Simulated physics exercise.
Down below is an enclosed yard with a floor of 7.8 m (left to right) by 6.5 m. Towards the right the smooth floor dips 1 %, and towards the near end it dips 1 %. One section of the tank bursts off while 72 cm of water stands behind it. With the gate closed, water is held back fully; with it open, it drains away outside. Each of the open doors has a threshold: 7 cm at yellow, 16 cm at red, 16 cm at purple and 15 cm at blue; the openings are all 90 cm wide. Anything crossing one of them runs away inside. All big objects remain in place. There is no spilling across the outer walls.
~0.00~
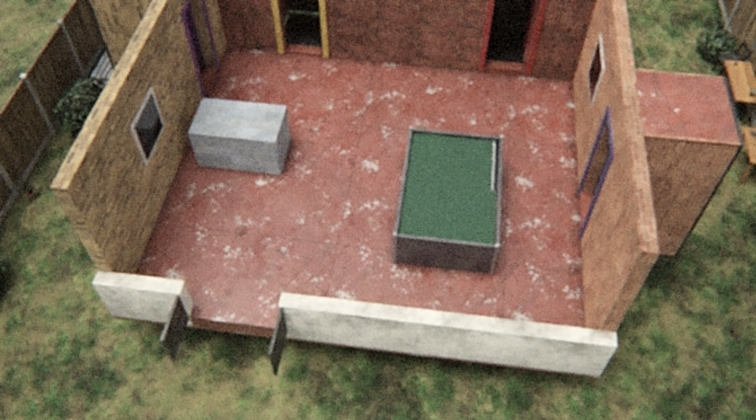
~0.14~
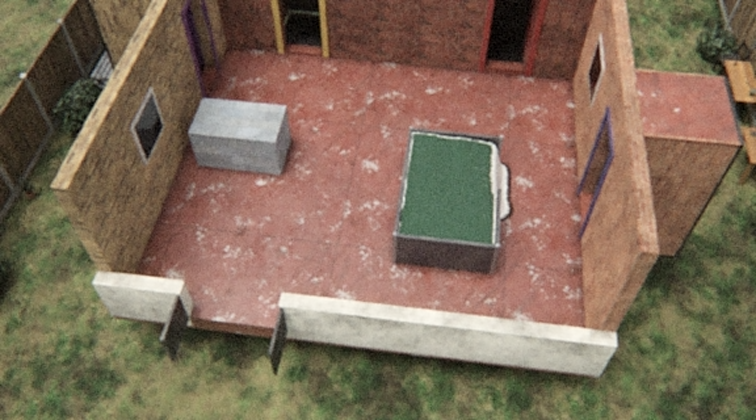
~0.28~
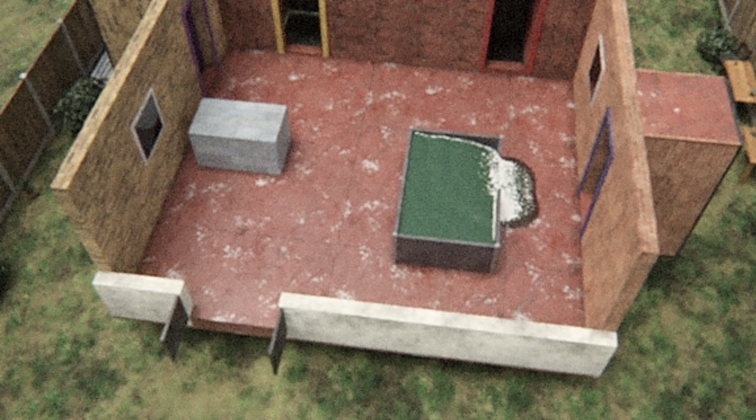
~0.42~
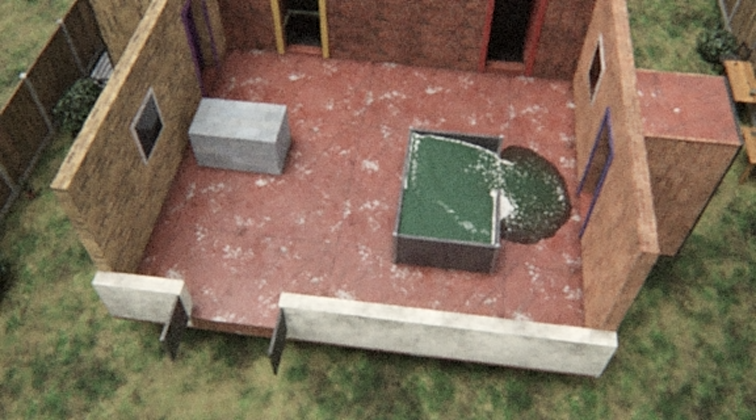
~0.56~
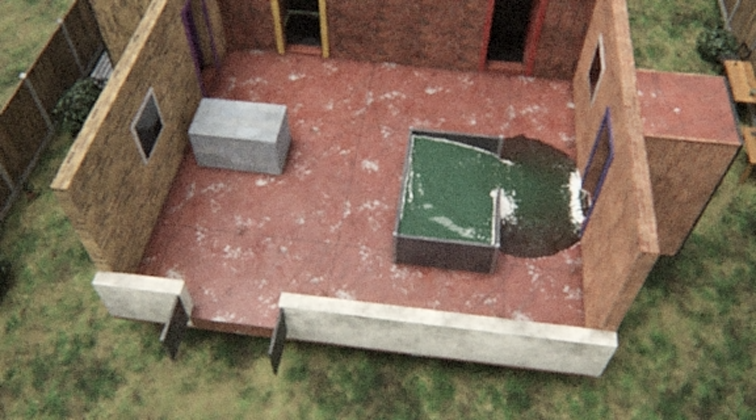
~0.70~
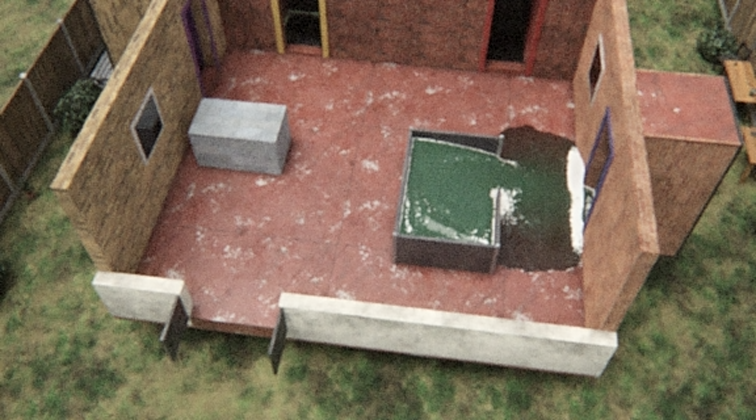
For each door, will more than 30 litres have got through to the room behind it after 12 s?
In the end yellow door: Beneath the limit. Red door: Beneath the limit. Purple door: Beneath the limit. Blue door: Above the limit.
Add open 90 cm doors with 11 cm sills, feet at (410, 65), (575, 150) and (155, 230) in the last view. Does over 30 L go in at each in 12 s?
So, in the order given, it's shy of the mark, then beyond the mark, then shy of the mark.
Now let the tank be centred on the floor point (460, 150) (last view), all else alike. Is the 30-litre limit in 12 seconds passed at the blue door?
In that case blue comes out short of the limit.
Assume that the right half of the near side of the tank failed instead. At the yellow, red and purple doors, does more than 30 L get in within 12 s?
Yellow short, red short, purple short.
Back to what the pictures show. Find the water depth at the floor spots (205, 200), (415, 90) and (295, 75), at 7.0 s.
Depth readings in turn - 0, 4, 2 cm.
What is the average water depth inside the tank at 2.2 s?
The mean depth is around 36 cm.
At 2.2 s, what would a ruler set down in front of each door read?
Measured in centimetres, the yellow door gives 0, the red door 13, the purple door 0 and the blue door 34.
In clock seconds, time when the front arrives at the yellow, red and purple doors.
Yellow = 4.0 s, red = 2.0 s, purple = 5.5 s.
After 1.4 s water covers 10 % of the floor and is deepest (47 cm) near (570, 190); yellow door not reached, red door not reached, purple door not reached, blue door 41 cm at the sill, 109 L in.
After 2.2 s water covers 20 % of the floor and is deepest (40 cm) near (566, 88); yellow door not reached, red door 13 cm at the sill, 0 L in, purple door not reached, blue door 34 cm at the sill, 235 L in.
After 3.5 s water covers 35 % of the floor and is deepest (27 cm) near (566, 88); yellow door not reached, red door 17 cm at the sill, 6 L in, purple door not reached, blue door 27 cm at the sill, 346 L in.
After 7.0 s water covers 85 % of the floor and is deepest (16 cm) near (576, 352); yellow door 2 cm at the sill, 0 L in, red door 9 cm at the sill, 8 L in, purple door 7 cm at the sill, 0 L in, blue door 13 cm at the sill, 392 L in.
After 12.0 s water covers 95 % of the floor and is deepest (10 cm) near (576, 352); yellow door 4 cm at the sill, 0 L in, red door 4 cm at the sill, 8 L in, purple door 4 cm at the sill, 0 L in, blue door 8 cm at the sill, 392 L in.
